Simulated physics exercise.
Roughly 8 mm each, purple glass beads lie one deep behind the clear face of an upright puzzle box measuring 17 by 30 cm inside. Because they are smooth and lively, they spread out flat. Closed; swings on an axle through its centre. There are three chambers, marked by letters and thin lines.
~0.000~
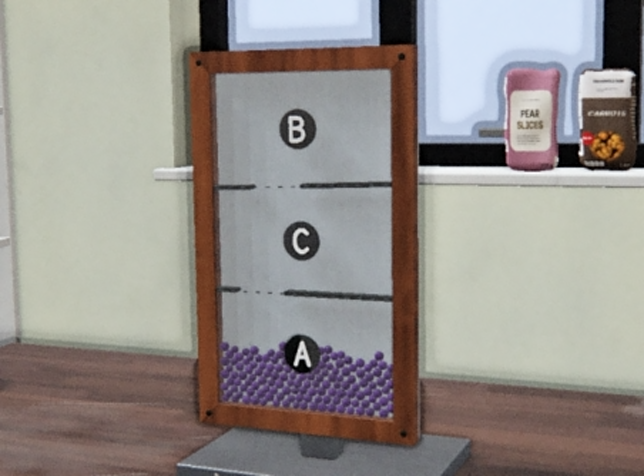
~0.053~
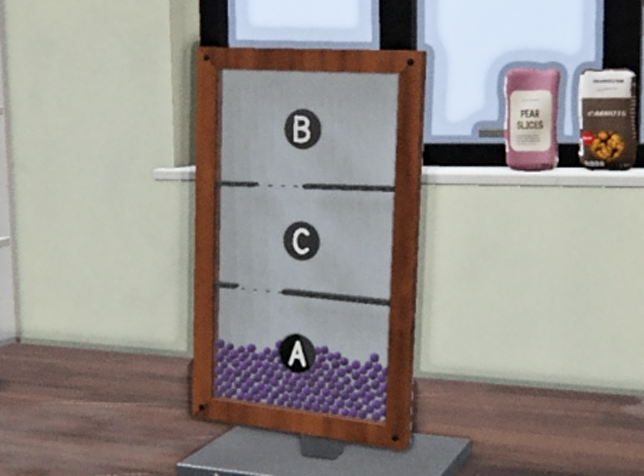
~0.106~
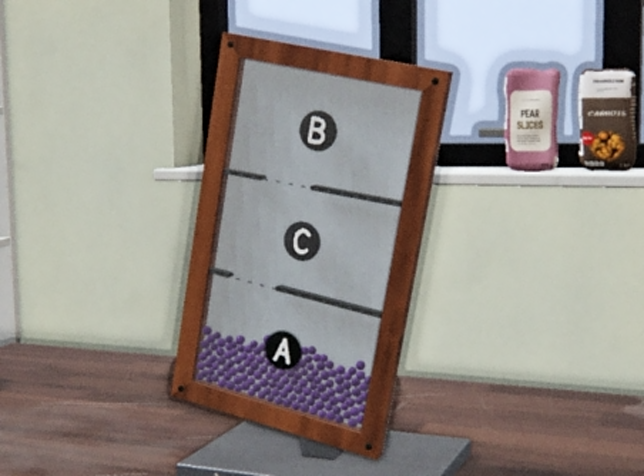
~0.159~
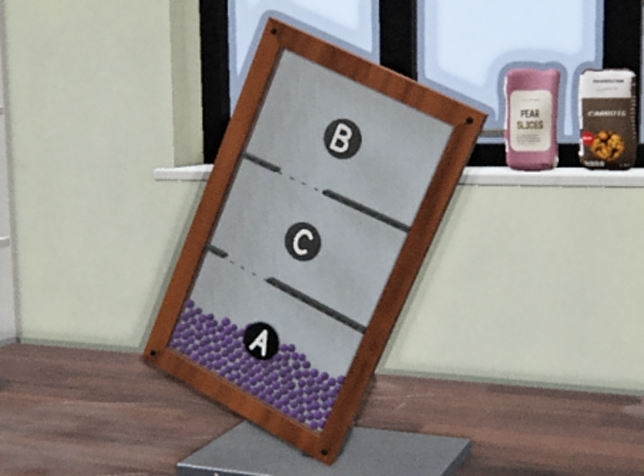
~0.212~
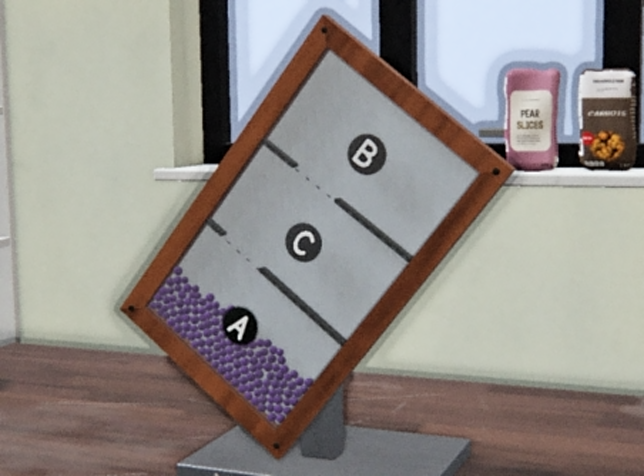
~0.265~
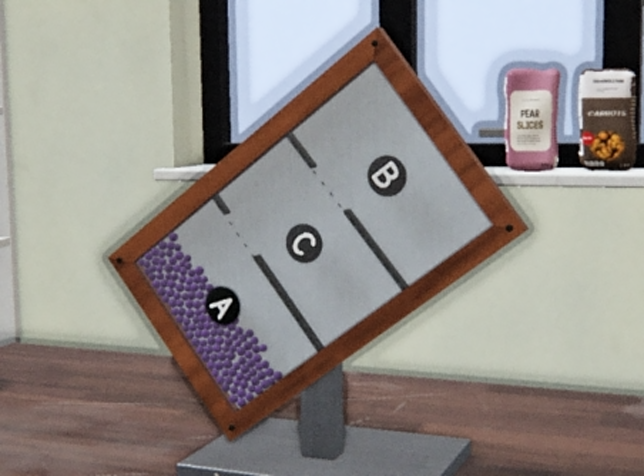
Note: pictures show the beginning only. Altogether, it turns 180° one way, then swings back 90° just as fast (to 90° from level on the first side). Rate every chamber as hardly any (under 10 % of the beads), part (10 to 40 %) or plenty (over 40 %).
A: Plenty; B: Part; C: Part.
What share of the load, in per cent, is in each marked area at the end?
Chamber A holds 50, chamber B holds 25 and chamber C holds 25.
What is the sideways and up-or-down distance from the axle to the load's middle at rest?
About 1 cm left and 7 cm below.
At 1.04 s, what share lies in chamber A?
About 50 percent of the load.
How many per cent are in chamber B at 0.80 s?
It works out at about 0 percent.
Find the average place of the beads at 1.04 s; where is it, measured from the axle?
Some 2 cm left and 2 cm below.
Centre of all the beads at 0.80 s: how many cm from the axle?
It sits around 2 cm to the left and around 7 cm up.
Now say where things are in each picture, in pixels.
The first picture shows level; about 150 beads; beads centred (304, 379); top one (328, 350); A (302, 354), B (298, 129), C (301, 241).
The second picture shows turned 3° clockwise; beads centred (299, 379); top one (280, 345).
The third picture shows turned 11° clockwise; beads centred (282, 375); top one (207, 331); wall ends (210, 270) to (230, 275), (279, 288) to (387, 316), (224, 171) to (262, 178), (314, 187) to (407, 205).
The fourth picture shows turned 24° clockwise; beads centred (255, 364); top one (190, 304).
The fifth picture shows turned 39° clockwise; beads centred (229, 345); top one (178, 271).
The sixth picture shows turned 53° clockwise; beads centred (208, 321); top one (173, 237); A (223, 306), B (387, 176), C (304, 244).
After 0.80 s, it stands 180° clockwise; the beads' middle is 2 cm left of and 7 cm above the centre; A 90 %, C 10 %.
After 1.04 s, it stands 134° clockwise; the beads' middle is 2 cm left of and 2 cm below the centre; A 50 %, B 25 %, C 25 %.
After 1.27 s, it stands 90° clockwise; the beads' middle is 1 cm left of and 6 cm below the centre; A 50 %, B 25 %, C 25 %.
At rest by 2.2 s, it stands 90° clockwise; A 50 %, B 25 %, C 25 %.
